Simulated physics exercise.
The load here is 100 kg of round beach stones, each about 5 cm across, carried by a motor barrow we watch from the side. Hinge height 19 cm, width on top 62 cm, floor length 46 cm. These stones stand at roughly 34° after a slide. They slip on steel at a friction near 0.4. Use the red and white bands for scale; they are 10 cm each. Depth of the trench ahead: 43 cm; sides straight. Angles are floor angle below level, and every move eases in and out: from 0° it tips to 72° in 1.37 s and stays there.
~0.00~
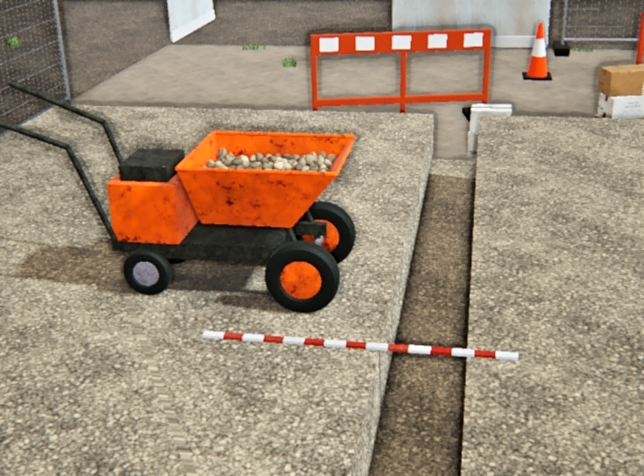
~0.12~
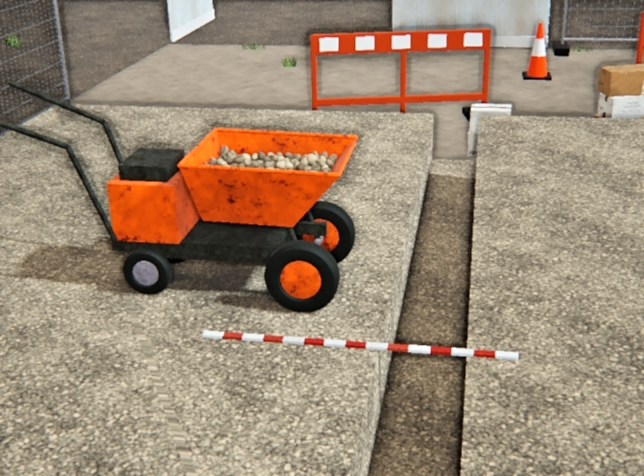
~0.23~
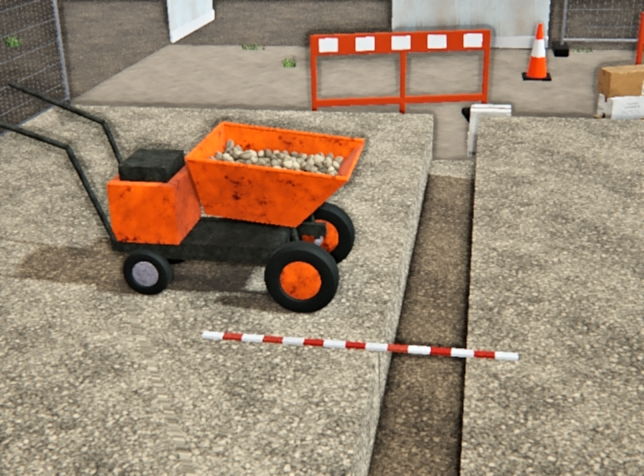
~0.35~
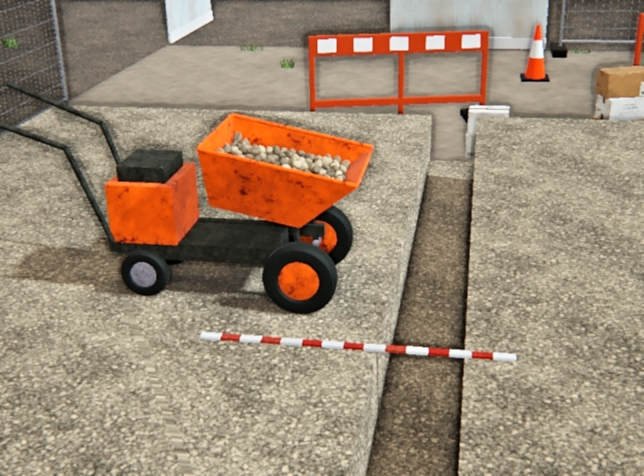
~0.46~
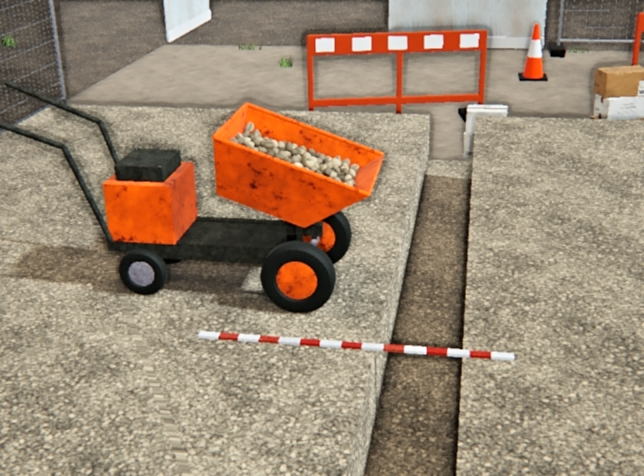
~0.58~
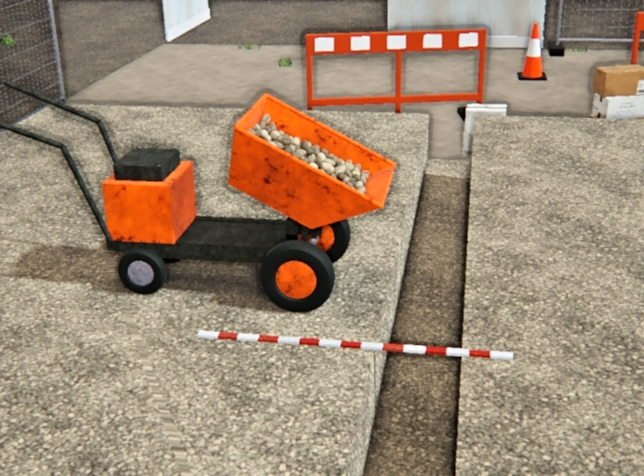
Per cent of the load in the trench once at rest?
About 67 %.
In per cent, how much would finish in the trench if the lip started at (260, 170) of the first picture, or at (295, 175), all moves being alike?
About 85 per cent first, then about 100 per cent.
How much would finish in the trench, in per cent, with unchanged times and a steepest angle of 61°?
In that case some 75 per cent.
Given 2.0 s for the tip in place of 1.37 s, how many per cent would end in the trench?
Around 75 per cent would end in the trench.
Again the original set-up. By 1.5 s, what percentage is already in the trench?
35 per cent or so by then.
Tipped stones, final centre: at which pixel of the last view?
I'd put it close to (449, 352).
After 1.0 s the floor is at 61°; 100 % in the skip; the foremost stones are at (422, 245).
After 1.5 s the floor is at 72°; 45 % in the skip, 35 % in the trench, 21 % past the trench; the foremost stones are at (526, 297).
After 1.8 s the floor is at 72°; 13 % in the skip, 54 % in the trench, 33 % past the trench; the foremost stones are at (605, 311).
After 3.8 s the floor is at 72°; 0 % in the skip, 67 % in the trench, 33 % past the trench; the foremost stones are past the picture's edge.
